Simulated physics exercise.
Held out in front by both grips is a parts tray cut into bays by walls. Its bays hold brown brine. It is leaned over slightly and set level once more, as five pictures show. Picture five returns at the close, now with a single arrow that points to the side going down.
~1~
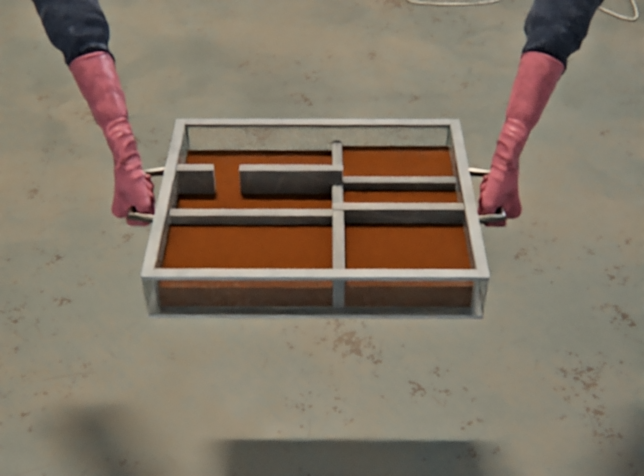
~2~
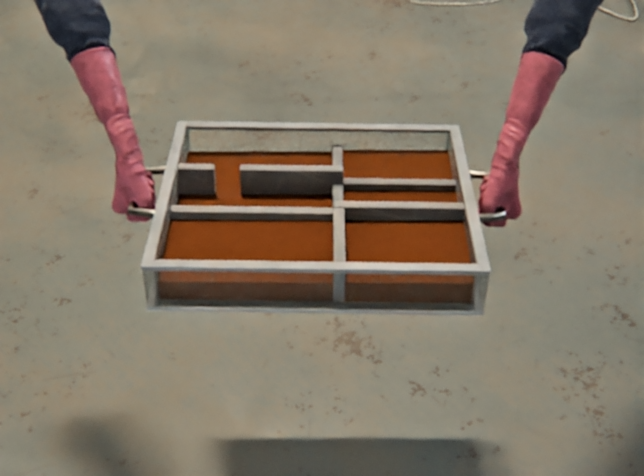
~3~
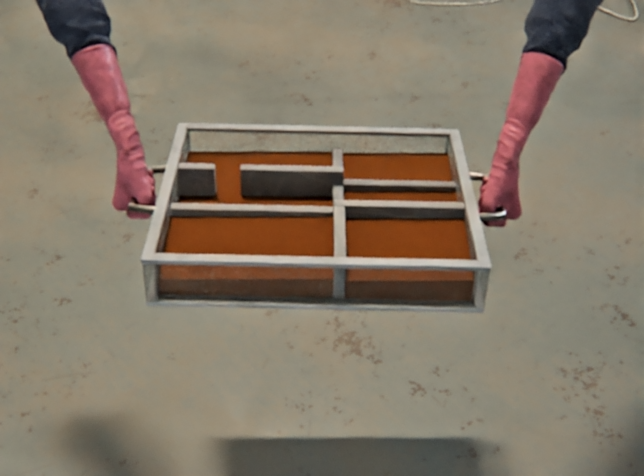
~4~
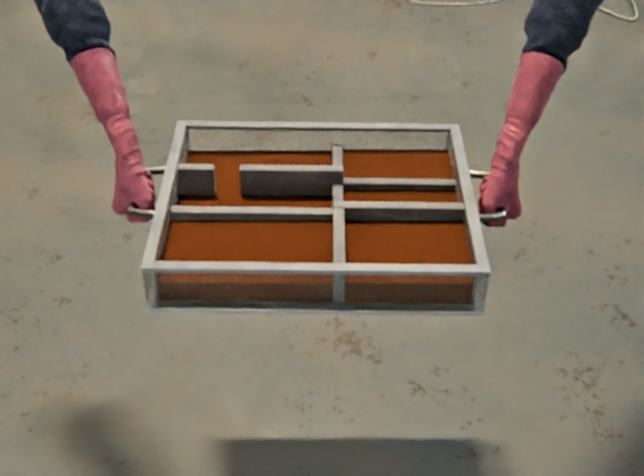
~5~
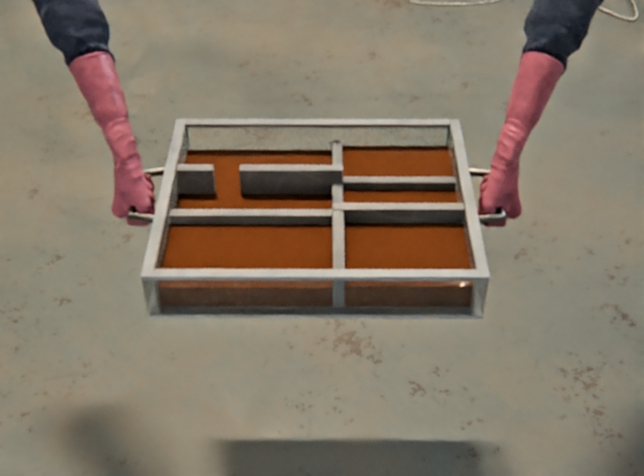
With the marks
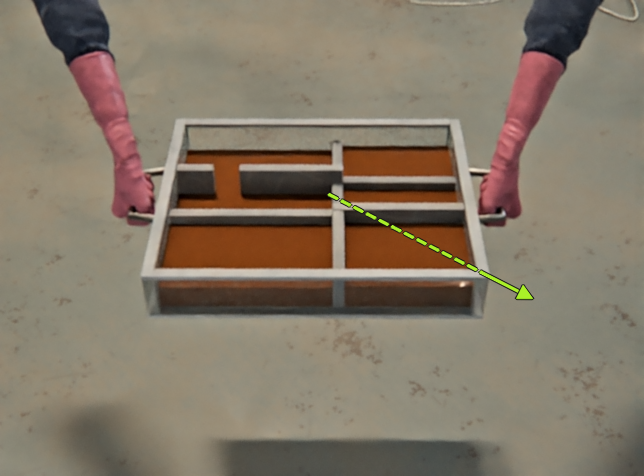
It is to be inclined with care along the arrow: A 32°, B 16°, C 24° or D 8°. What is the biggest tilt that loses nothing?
The answer is tilt D.
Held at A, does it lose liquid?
Yes.
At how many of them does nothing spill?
One.
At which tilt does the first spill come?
That would be B.
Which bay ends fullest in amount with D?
The front left bay.
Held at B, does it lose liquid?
Yes, that goes wrong.
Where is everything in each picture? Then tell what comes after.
In the first frame, the tray is level; deepest in the front right bay, at (403, 252), shallowest in the back left.
In the second frame, tipped about 3° down to the back; no wall is crossed.
In the third frame, tipped about 5° down to the back; no wall is crossed.
In the fourth frame, tipped about 3° down to the back; no wall is crossed.
In the fifth frame, the tray is level; deepest in the front right bay, at (403, 252), shallowest in the centre left.
The arrow ends at (527, 296).
If A is chosen, about 70 % goes over the rim.
If B is chosen, about 8 % goes over the rim.
If C is chosen, about 46 % goes over the rim.
If D is chosen, nothing spills; the front left bay holds the most.
